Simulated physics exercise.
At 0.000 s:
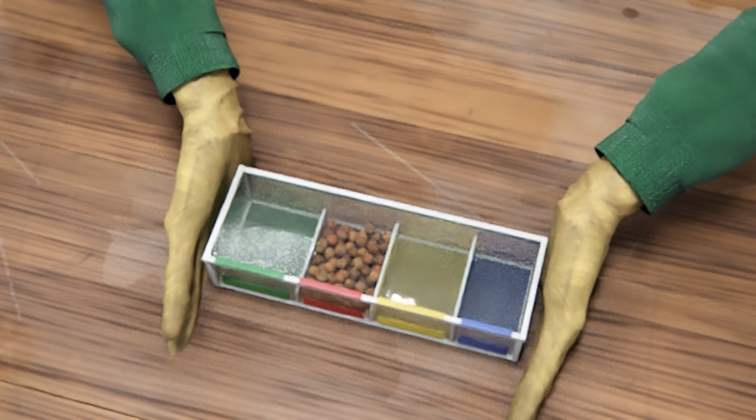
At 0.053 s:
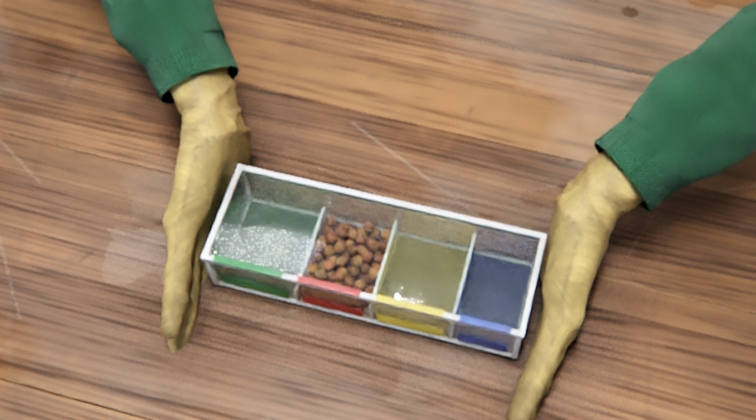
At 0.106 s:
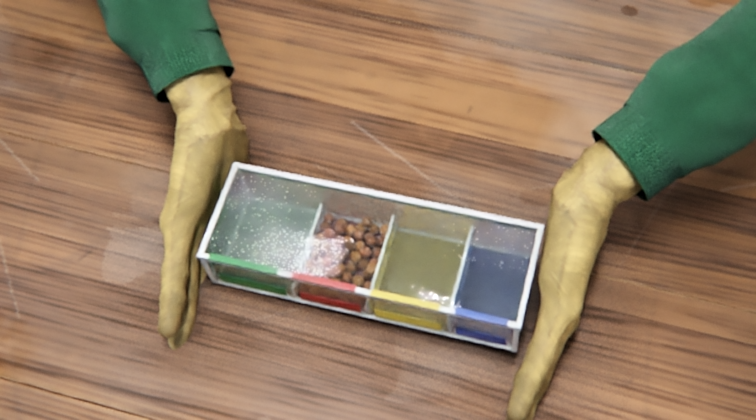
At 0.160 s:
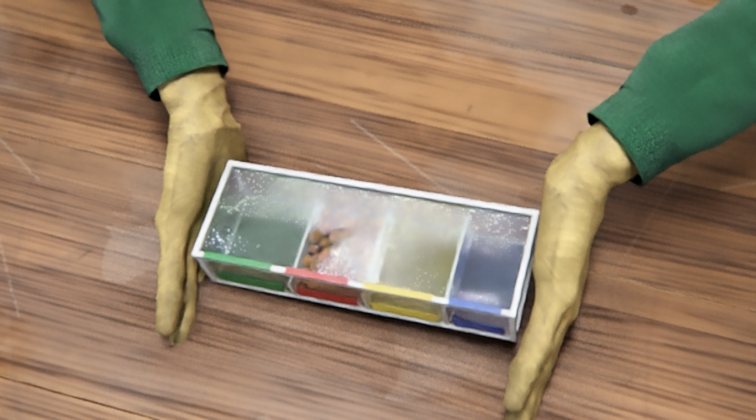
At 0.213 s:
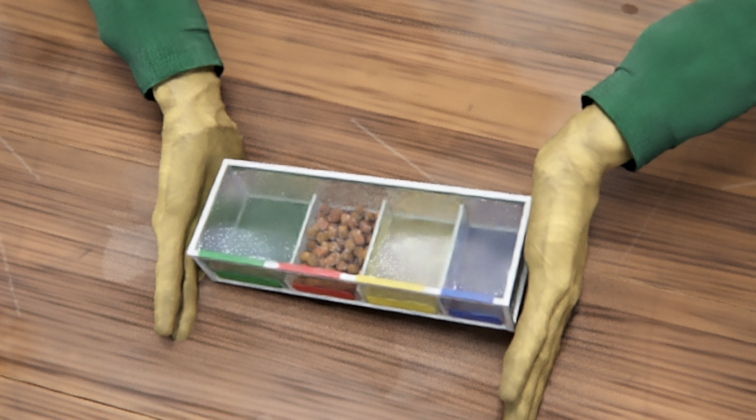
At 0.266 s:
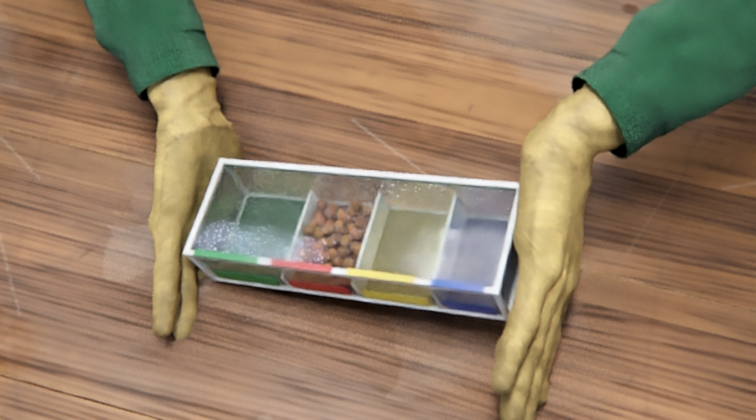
A wooden tabletop with dark grain and pale scratches is seen from above at a slant, in a view that stays still. Two yellowish hands in green sleeves flank a clear, white-edged box whose four compartments are marked green, red, yellow and blue, with brown balls in the red one. The hands slightly turn and tilt the box, its right end shifting left, while glittery clear material and the balls shift about inside.
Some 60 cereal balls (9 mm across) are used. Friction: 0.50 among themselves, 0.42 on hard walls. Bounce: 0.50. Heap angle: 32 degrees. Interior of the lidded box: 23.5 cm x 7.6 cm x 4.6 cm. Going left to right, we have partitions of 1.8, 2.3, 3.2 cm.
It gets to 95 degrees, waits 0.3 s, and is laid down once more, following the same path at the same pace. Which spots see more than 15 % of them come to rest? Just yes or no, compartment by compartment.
Red gets a yes, blue gets a no, green gets a yes, yellow gets a no.
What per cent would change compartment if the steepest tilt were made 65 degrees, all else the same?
5 percent.
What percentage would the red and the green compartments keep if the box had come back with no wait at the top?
That would leave red with 20 percent and green with 80 percent.
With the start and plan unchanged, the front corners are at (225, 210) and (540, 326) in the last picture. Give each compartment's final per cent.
Per cent by compartment: Red 35, blue 45, green 0, yellow 20.
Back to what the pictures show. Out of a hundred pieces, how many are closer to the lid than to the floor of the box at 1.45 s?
About 60 per cent.
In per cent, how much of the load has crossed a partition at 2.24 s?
My estimate is some 80 percent.
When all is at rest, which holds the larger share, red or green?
Green.
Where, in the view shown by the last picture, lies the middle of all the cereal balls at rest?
About (253, 249).
Then, at 1.45 s, tilt 95 degrees; red 35 %, green 65 %.
After 2.24 s, tilt 48 degrees; red 20 %, green 80 %.
Then, at 3.05 s, tilt 0 degrees; red 20 %, green 80 %.
By 3.4 s all is still; red 20 %, blue 0 %, green 80 %, yellow 0 %.
